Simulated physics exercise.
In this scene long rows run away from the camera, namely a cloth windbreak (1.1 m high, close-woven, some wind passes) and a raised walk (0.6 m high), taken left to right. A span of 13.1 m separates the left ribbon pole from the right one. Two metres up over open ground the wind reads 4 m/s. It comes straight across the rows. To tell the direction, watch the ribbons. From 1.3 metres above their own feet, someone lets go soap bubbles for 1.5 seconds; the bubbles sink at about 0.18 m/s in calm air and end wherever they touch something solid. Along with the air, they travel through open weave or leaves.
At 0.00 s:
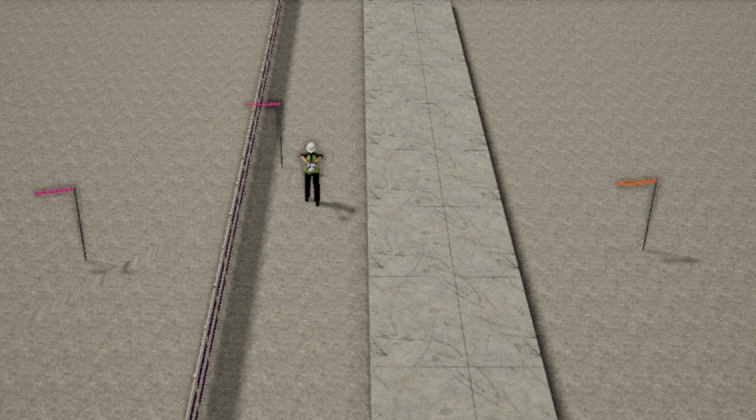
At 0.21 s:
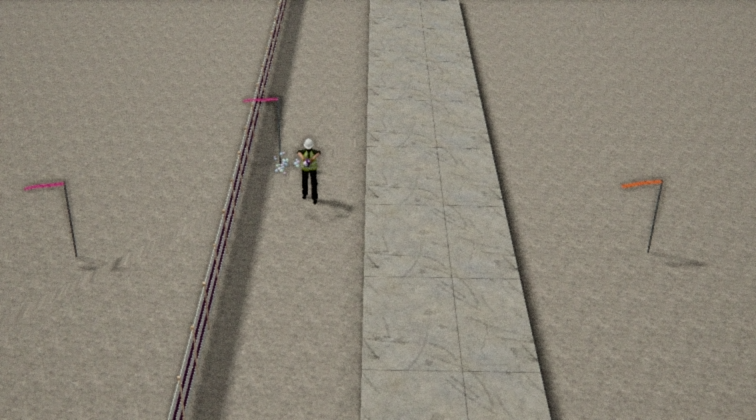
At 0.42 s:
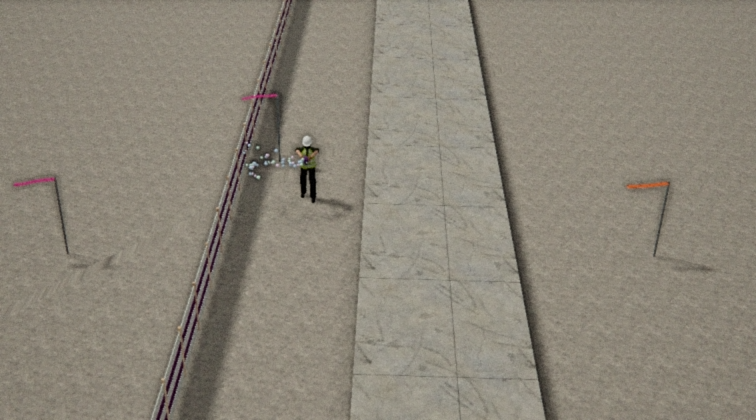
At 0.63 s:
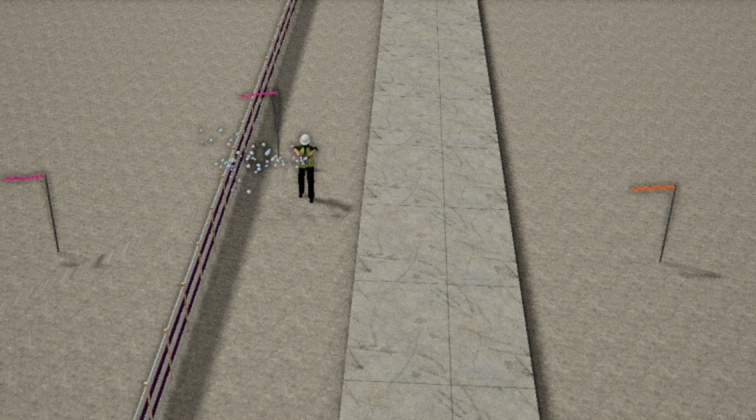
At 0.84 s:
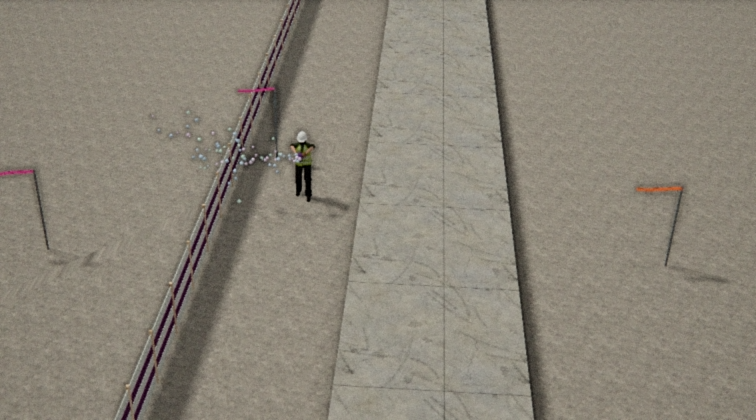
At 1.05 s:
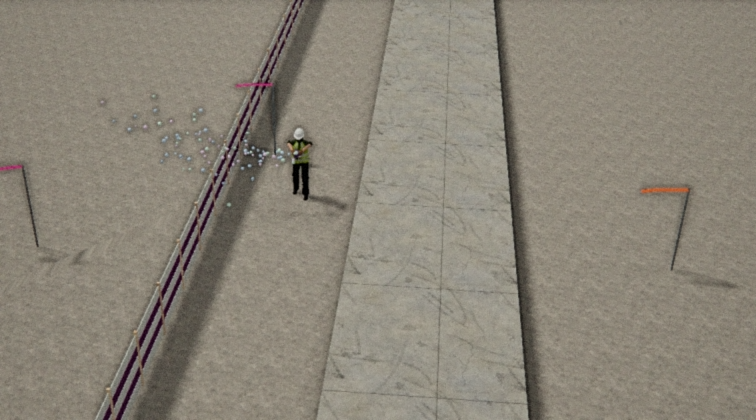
A person in a white helmet, yellow vest and black trousers stands on bare, sandy ground, seen from high above, between a long, low, dark-striped barrier on the left and a pale, raised walk on the right. Two pink ribbons on poles stand to the left and an orange one to the right, all streaming left. Bubbles emerge beside the person and spread leftward across the barrier in a widening cloud, while the camera drifts slightly.
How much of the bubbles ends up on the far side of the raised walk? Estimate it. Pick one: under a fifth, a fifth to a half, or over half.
Under a fifth.
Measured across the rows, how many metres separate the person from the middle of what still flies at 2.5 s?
It comes to roughly 4.5 m.
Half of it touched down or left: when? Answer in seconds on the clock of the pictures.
8.5 s.
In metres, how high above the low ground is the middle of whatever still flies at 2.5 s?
Middle height: Approx. 1.4 m.
After 2.5 s, 0 % is beyond the raised walk; 3 % has touched down or left; the middle of what still flies is 1.3 m above the low ground, near (85, 144).
After 4.0 s, 0 % is beyond the raised walk; 11 % has touched down or left.
After 8.0 s, 0 % is beyond the raised walk; 48 % has touched down or left.
After 20.0 s, 0 % is beyond the raised walk; 100 % has touched down or left.
After 45.0 s, 0 % is beyond the raised walk; 100 % has touched down or left.
